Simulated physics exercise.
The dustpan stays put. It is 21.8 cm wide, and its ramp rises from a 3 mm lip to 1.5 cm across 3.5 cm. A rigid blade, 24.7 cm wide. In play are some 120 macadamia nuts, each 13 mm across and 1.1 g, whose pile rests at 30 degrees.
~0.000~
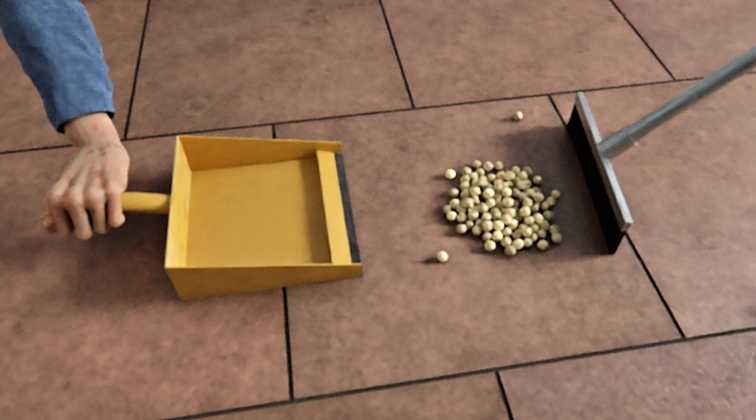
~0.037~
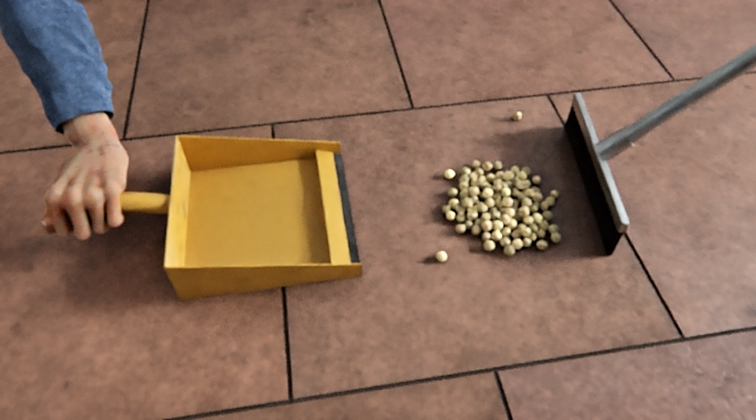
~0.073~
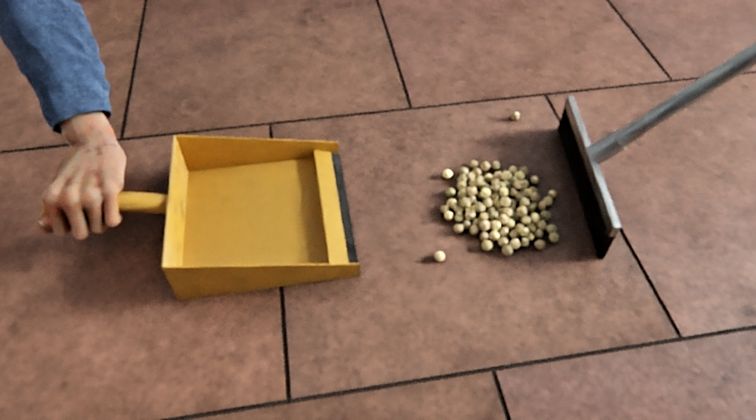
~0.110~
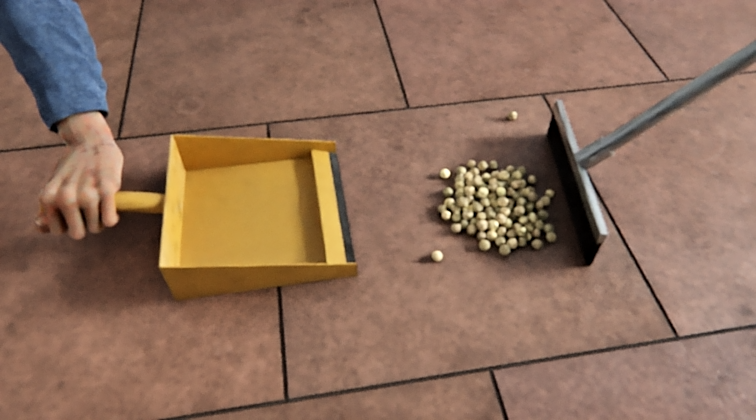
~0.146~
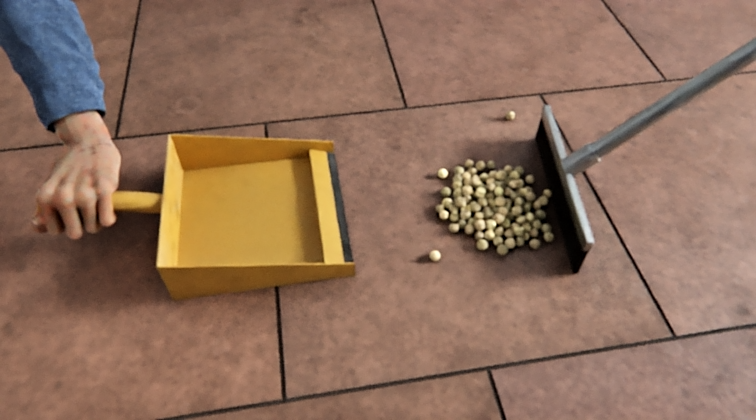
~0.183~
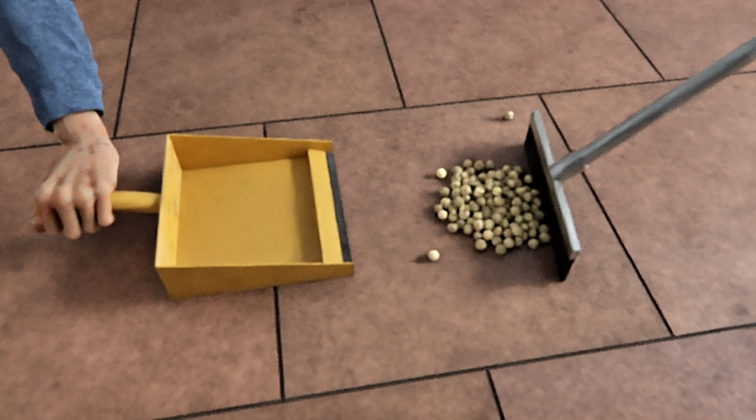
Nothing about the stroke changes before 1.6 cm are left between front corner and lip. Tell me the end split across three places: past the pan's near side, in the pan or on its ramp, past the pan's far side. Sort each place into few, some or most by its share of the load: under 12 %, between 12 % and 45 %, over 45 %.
Shares: Past the pan's near side: Some; in the pan or on its ramp: Few; past the pan's far side: Few.
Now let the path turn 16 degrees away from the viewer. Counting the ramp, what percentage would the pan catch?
Pan plus ramp: Some 20 %.
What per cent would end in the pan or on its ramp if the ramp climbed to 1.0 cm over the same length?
Something like 10 per cent, ramp included.
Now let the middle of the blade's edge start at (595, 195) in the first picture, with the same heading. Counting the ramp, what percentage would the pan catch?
About 5 per cent.
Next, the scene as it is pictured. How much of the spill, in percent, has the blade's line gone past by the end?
Near 20 percent, give or take.
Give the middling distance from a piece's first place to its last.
I'd say near 18 cm.
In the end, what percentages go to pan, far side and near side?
Near: 25; pan: 5; far: 5 (percent).
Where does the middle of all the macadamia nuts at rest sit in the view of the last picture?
Close to pixel (359, 224).
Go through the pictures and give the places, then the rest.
In the first frame, blade from (625, 226) to (579, 100), moved 0.0 cm, 0 of the pieces shifted so far; middle of the pieces at (499, 205); pan at (255, 222).
In the second frame, blade from (622, 227) to (576, 101), moved 0.4 cm, 0 of the pieces shifted so far; middle of the pieces at (498, 205).
In the third frame, blade from (614, 231) to (569, 104), moved 1.5 cm, 0 of the pieces shifted so far; middle of the pieces at (496, 204).
In the fourth frame, blade from (601, 238) to (557, 108), moved 3.4 cm, 0 of the pieces shifted so far; middle of the pieces at (493, 204).
In the fifth frame, blade from (587, 246) to (545, 113), moved 5.4 cm, 0 of the pieces shifted so far; middle of the pieces at (491, 204).
In the sixth frame, blade from (574, 254) to (534, 119), moved 7.4 cm, 3 of the pieces shifted so far; middle of the pieces at (490, 204); pan at (246, 221). The blade's pace is about 0.56 m/s, heading 26 degrees towards the viewer's side.
After 0.42 s, middle of the blade 15 cm from the lip; 0 % over the lip, far side 0 %, near side 15 %.
After 0.58 s, middle of the blade 7 cm from the lip; 0 % over the lip, far side 5 %, near side 20 %.
Then, at 0.86 s, middle of the blade 3 cm from the lip; 5 % over the lip, far side 5 %, near side 25 %.
In the end, at 1.6 s, near side 25 %, pan 5 %, far side 5 %, in front of the lip or behind the blade 65 %.
